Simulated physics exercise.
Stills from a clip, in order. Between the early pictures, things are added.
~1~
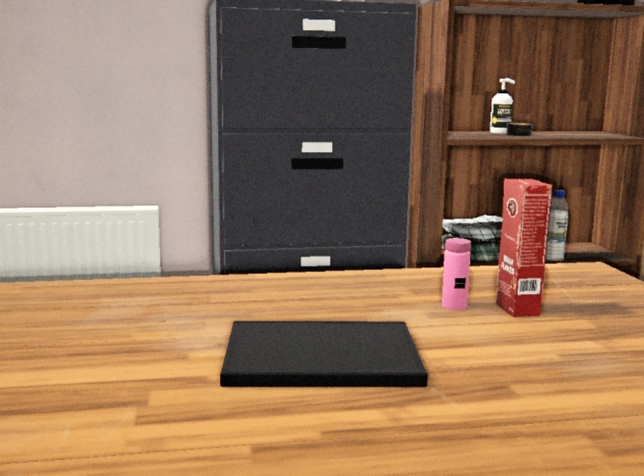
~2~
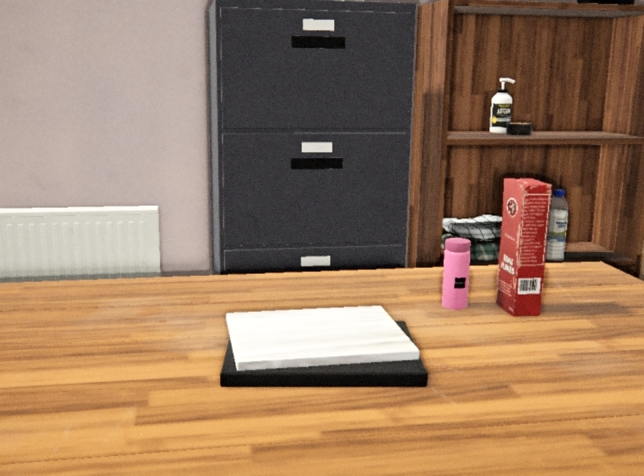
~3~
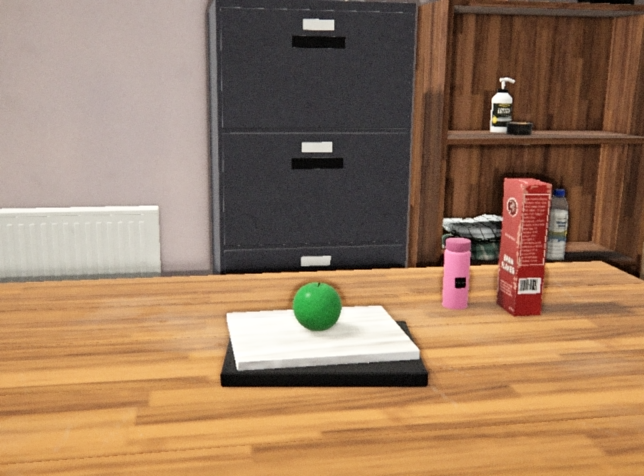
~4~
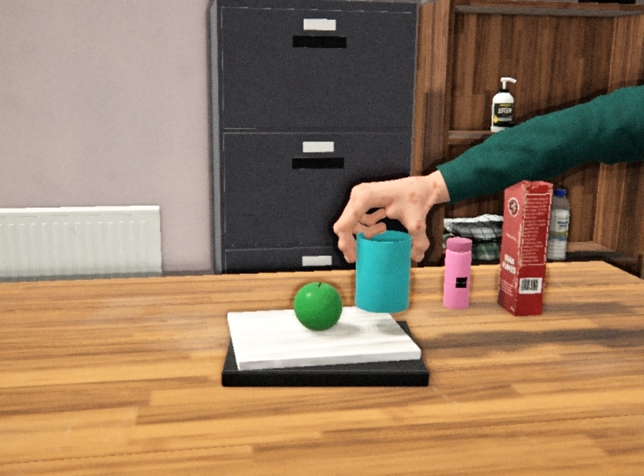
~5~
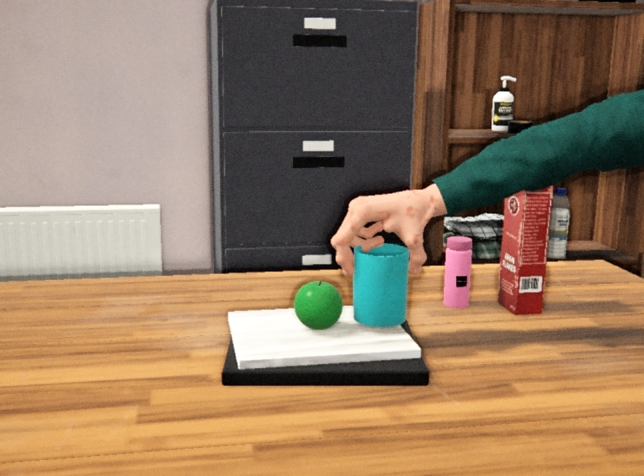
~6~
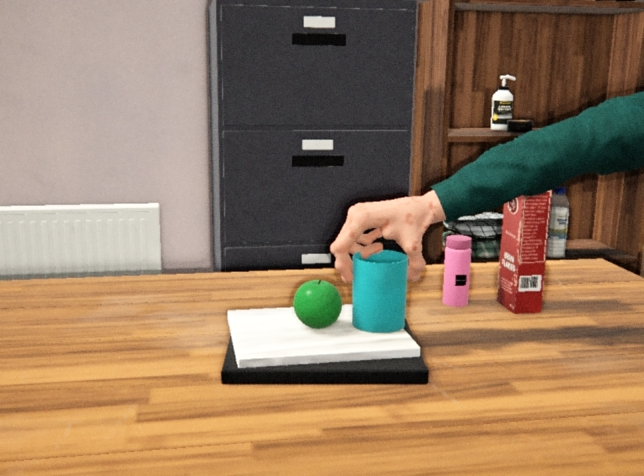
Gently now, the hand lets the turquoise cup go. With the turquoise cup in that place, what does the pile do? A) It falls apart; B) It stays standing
The answer is B.
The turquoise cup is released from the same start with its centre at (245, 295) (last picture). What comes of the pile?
Then it holds.
Then, 0.60 s on from there, no change.
Then, 1.60 s on from there, turquoise cup resting near (379, 291).
In the end, all 6 unmoved. At the end, from the last picture's camera, turquoise cup near (380, 292). The pile keeps its balance.
